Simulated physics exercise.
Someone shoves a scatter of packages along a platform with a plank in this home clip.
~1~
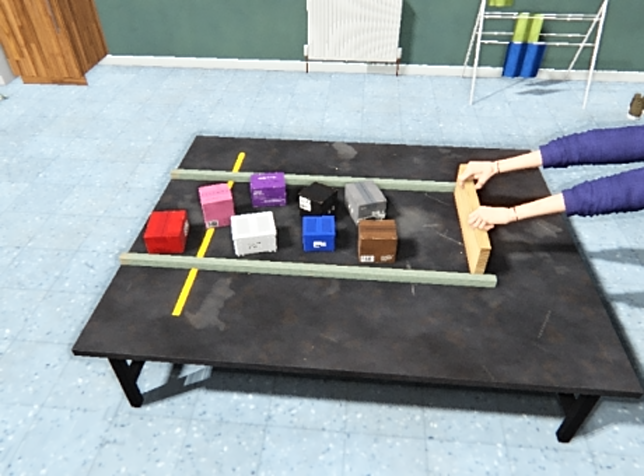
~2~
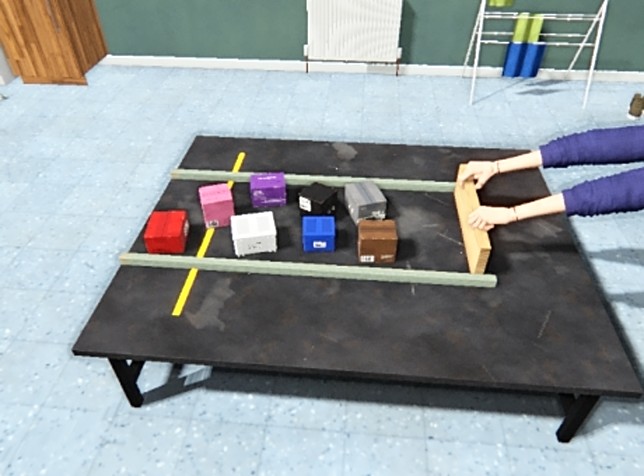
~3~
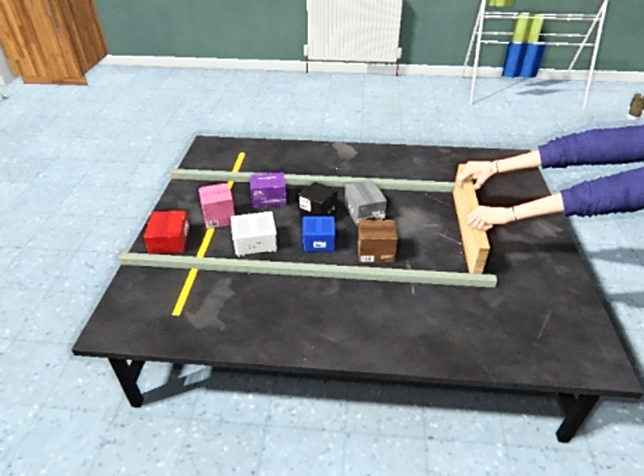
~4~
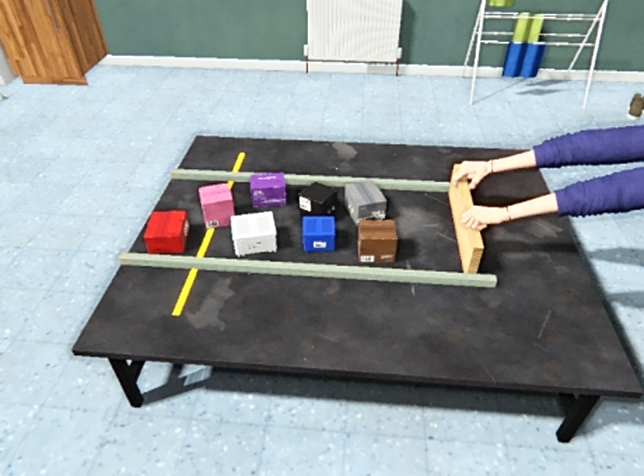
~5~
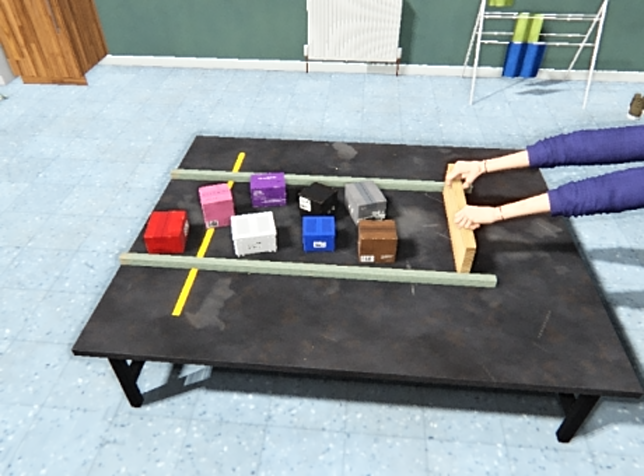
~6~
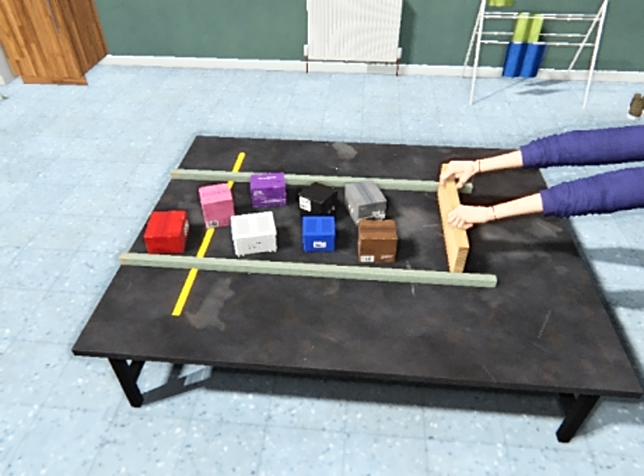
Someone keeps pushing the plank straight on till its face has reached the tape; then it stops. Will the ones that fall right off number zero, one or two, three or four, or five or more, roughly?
Fallen: Three or four.
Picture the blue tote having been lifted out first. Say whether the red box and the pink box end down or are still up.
Here's how it goes: The red box ends up down and the pink box ends up down.
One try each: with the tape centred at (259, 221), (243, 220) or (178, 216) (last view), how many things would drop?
It would be 1, 1 and 6.
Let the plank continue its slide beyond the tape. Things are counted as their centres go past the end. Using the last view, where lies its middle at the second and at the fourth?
(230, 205), later (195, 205).
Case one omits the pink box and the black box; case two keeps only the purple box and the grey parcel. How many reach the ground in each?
You'd count 2 the first time and 2 the second time.
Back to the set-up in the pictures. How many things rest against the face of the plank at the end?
2 in contact.
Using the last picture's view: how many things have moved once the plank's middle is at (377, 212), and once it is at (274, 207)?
2, then 8.
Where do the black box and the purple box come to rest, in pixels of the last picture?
The black box finishes at (173, 202); the purple box finishes at (179, 182).
Soon after, none off yet; red box at rest near (168, 232); pink box at rest near (218, 206); white tote at rest near (254, 234).
In the end, the number that fall off is three or four; gone, white tote, pink box and red box.
